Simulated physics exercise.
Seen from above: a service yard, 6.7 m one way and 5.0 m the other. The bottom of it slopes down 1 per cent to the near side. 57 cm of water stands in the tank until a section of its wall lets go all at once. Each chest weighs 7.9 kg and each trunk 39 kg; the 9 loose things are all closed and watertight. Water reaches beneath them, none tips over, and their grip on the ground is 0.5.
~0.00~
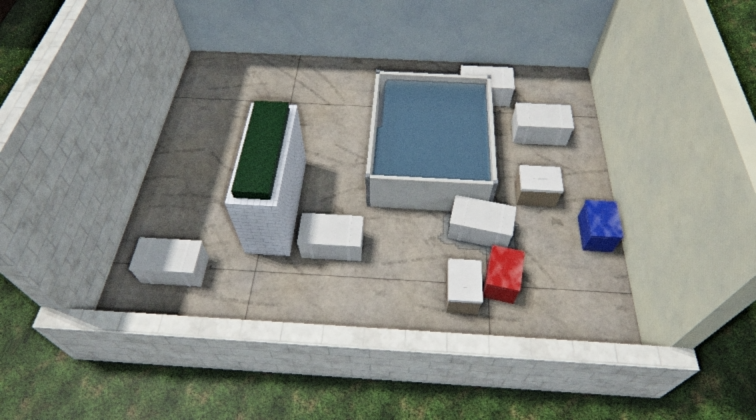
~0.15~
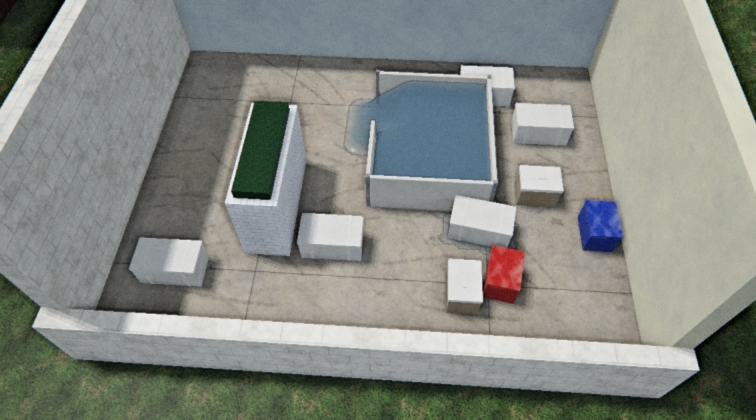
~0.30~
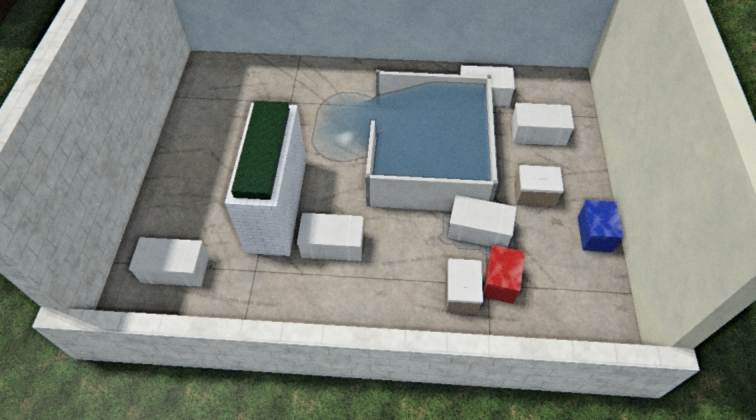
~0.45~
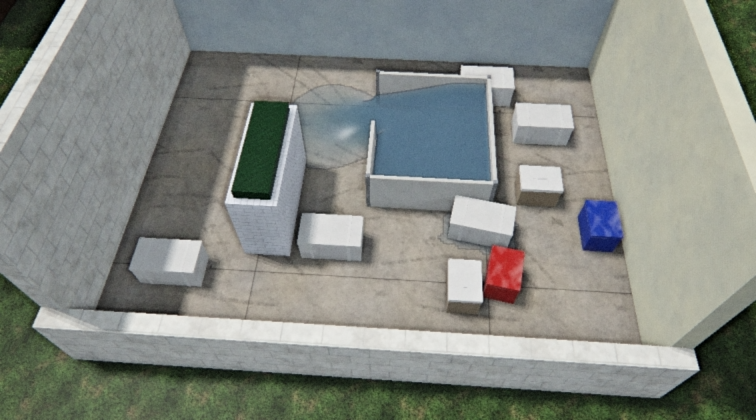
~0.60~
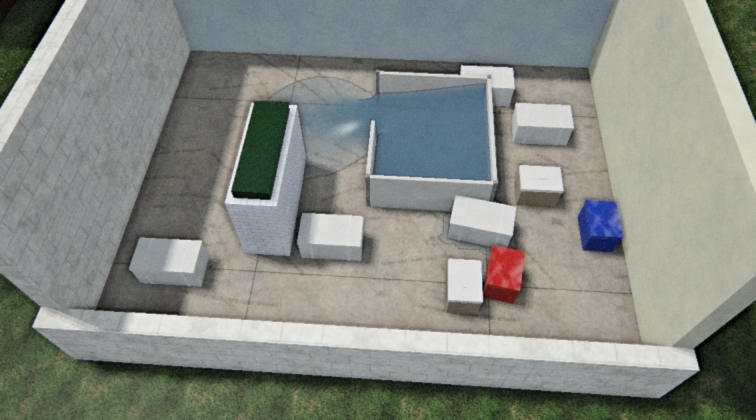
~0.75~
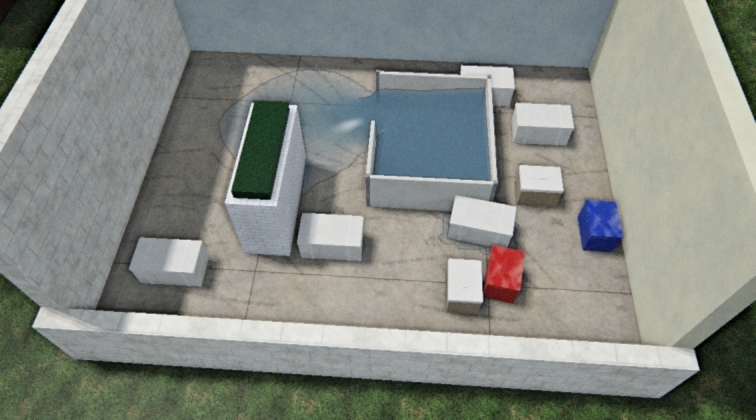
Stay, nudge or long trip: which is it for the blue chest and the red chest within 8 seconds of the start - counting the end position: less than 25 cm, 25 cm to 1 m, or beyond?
The blue chest remains almost where it was, and the red chest goes a moderate distance.
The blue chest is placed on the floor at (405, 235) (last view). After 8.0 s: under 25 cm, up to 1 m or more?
I'd say it does not really move.
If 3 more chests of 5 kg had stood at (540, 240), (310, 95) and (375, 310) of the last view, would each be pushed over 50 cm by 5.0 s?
Going through them in the order asked, they come out shy of the mark, clear of the mark and shy of the mark.
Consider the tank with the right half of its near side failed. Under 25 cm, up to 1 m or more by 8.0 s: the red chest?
If that happened, the red chest winds up well away.
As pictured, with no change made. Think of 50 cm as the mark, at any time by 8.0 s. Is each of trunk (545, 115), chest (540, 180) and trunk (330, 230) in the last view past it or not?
The first never reached the threshold, the second never reached the threshold, and the third never reached the threshold.
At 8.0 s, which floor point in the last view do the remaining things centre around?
The average lands around (488, 221).
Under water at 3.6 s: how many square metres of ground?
Somewhere around 17 m2, roughly.
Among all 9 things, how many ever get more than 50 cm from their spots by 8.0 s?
The tally stands at 3.
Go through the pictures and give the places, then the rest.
The first frame shows the blue chest at (604, 218), on the bottom; the red chest at (506, 267) rests on the ground; 2.9 m2 under water; 0 of 9 have shifted.
The second frame shows the blue chest at (604, 218), on the bottom; the red chest at (506, 267) rests on the ground; 3.4 m2 under water; 0 of 9 have shifted.
The third frame shows the blue chest at (604, 218) rests on the ground; the red chest at (506, 267) rests on the ground; water covers 4.1 m2; 0 of 9 have shifted.
The fourth frame shows the blue chest at (604, 218) rests on the ground; the red chest at (506, 267) rests on the ground; 4.9 m2 under water; 0 of 9 have shifted.
The fifth frame shows the blue chest at (604, 218) rests on the ground; the red chest at (506, 267), on the bottom; water covers 5.8 m2; 0 of 9 have shifted.
The sixth frame shows the blue chest at (604, 218), on the bottom; the red chest at (506, 267) rests on the ground; 6.8 m2 under water; 0 of 9 have shifted.
After 1.6 s the blue chest is near (604, 218), 0.0 m from its start, aground; the red chest is near (506, 267), 0.0 m from its start, aground; 0 afloat.
After 3.6 s the blue chest is near (604, 218), 0.0 m from its start, aground; the red chest is near (506, 267), 0.0 m from its start, aground; 0 afloat.
After 5.6 s the blue chest is near (604, 218), 0.0 m from its start, aground; the red chest is near (506, 267), 0.0 m from its start, aground; 0 afloat.
After 8.0 s the blue chest is near (604, 218), 0.0 m from its start, aground; the red chest is near (565, 277), 0.7 m from its start, aground; 1 afloat.
